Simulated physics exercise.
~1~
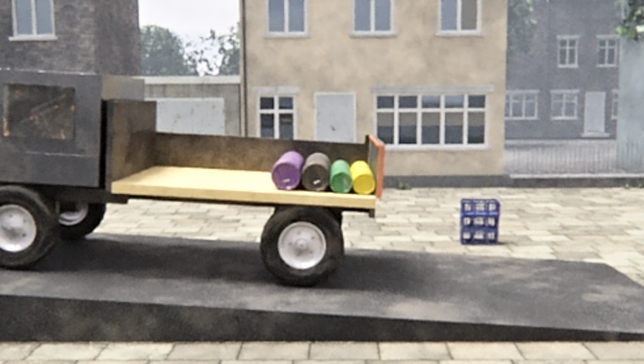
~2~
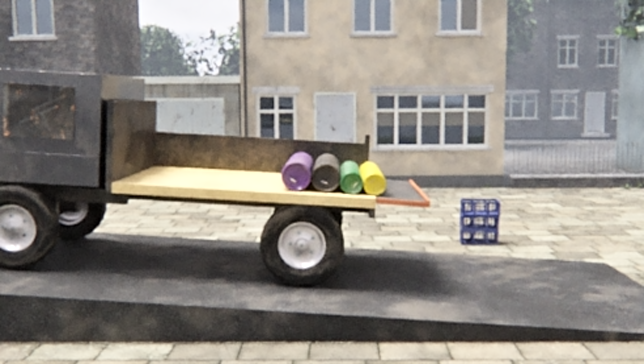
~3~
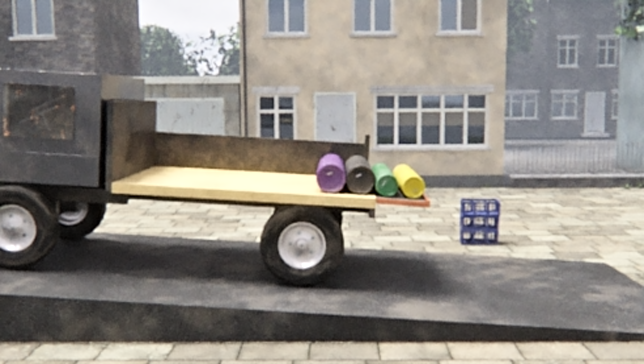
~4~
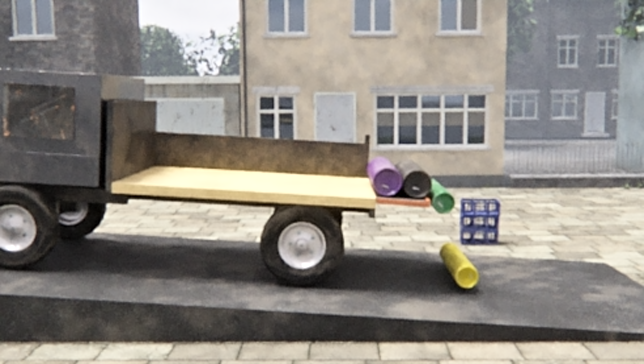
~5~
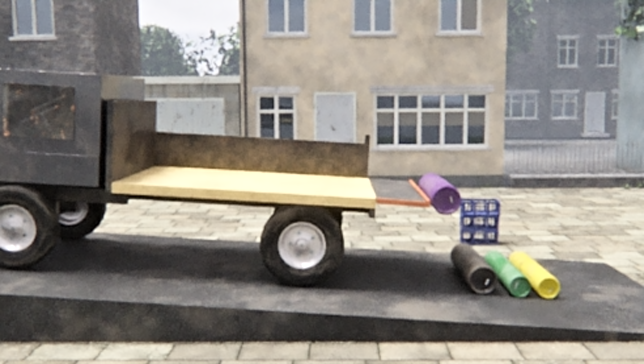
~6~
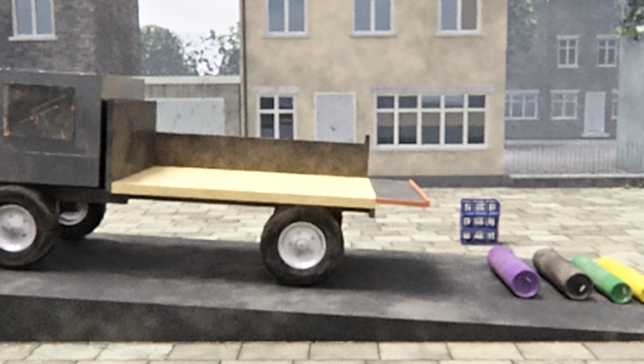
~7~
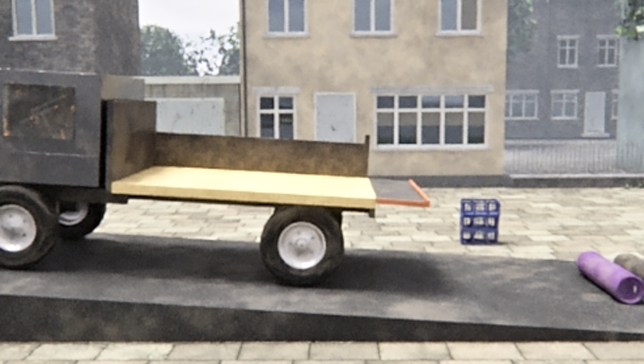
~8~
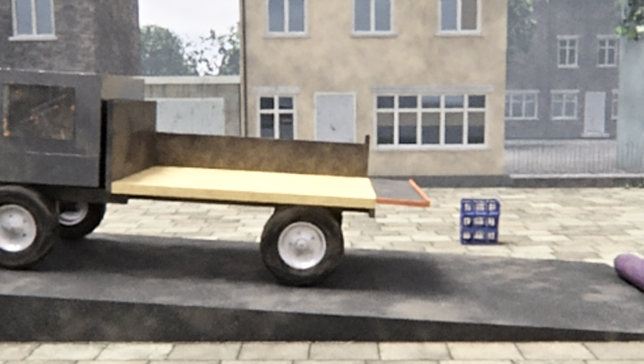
On a paved street before pale and grey houses, seen from the side by a still camera, a dark pick-up stands on a dark ramp sloping down to the right. Purple, dark, green and yellow cylinders lie against its raised tailgate, and a blue crate stands on the paving behind. The tailgate drops level, and the cylinders roll right onto it. Yellow falls off first, then green and the dark one, and finally purple. All four roll down the ramp toward the right, leaving the bed empty and only part of the purple cylinder visible at the edge.
